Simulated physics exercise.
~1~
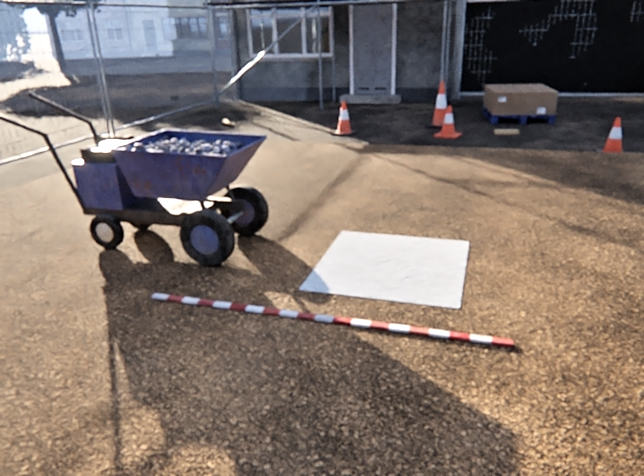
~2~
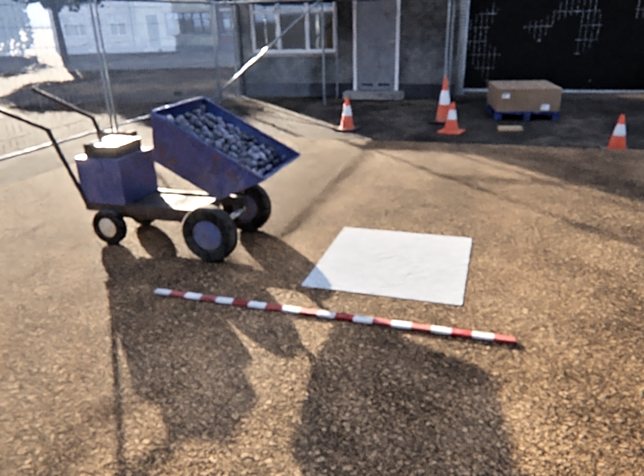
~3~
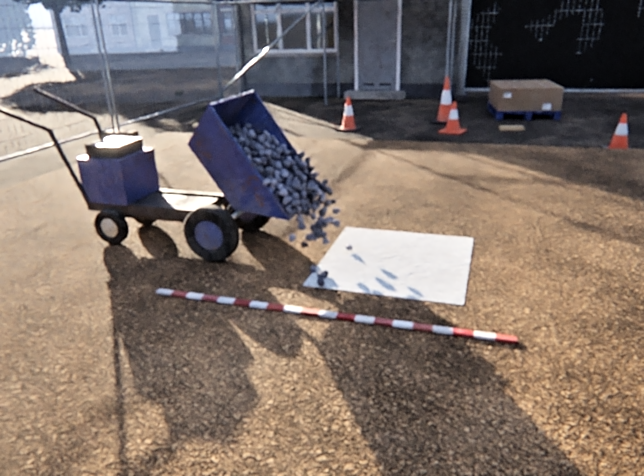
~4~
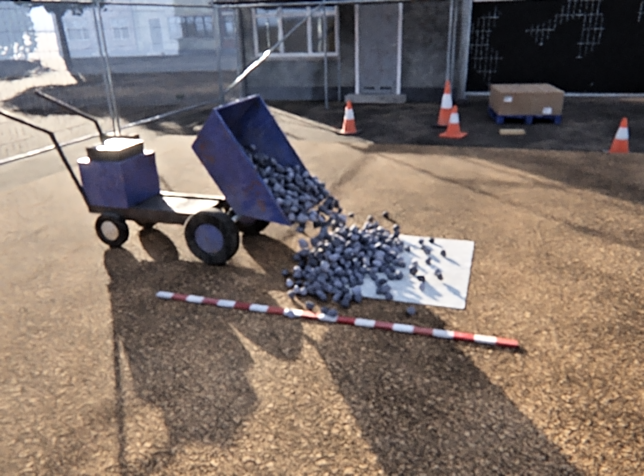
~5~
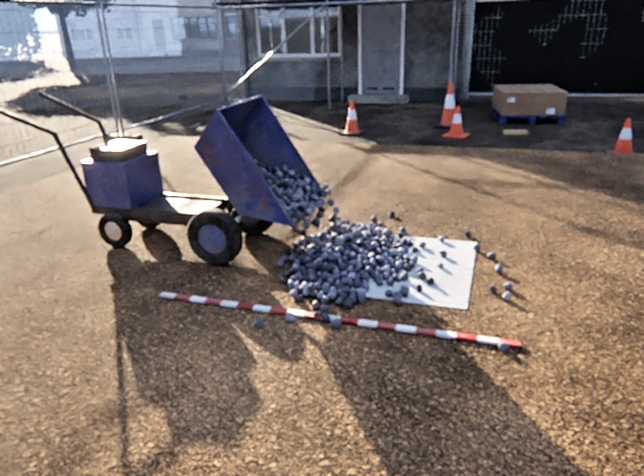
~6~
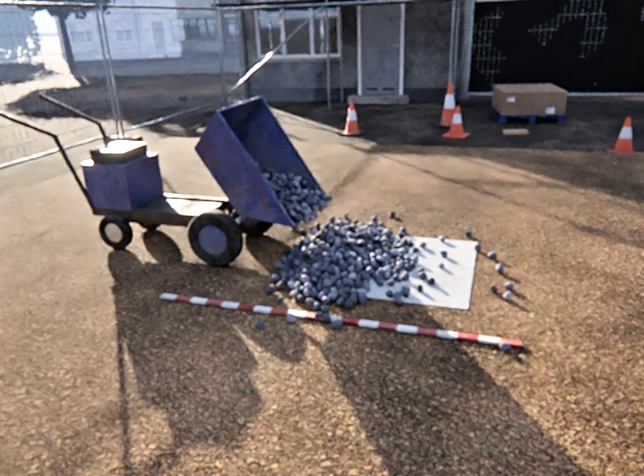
A blue motor barrow with a raised skip full of grey stones stands at the left of a sunlit, gravelly yard, seen from slightly above by a gently swaying camera. A white sheet lies to its right behind a red and white striped pole, with orange cones and a cardboard box near the building. The skip tips steeply to the right, and stones slide out over its lip. They pour into a spreading heap, some scattering beyond the sheet. Finally the skip stays tilted with stones still inside, the heap lying partly on the sheet and partly short of it.
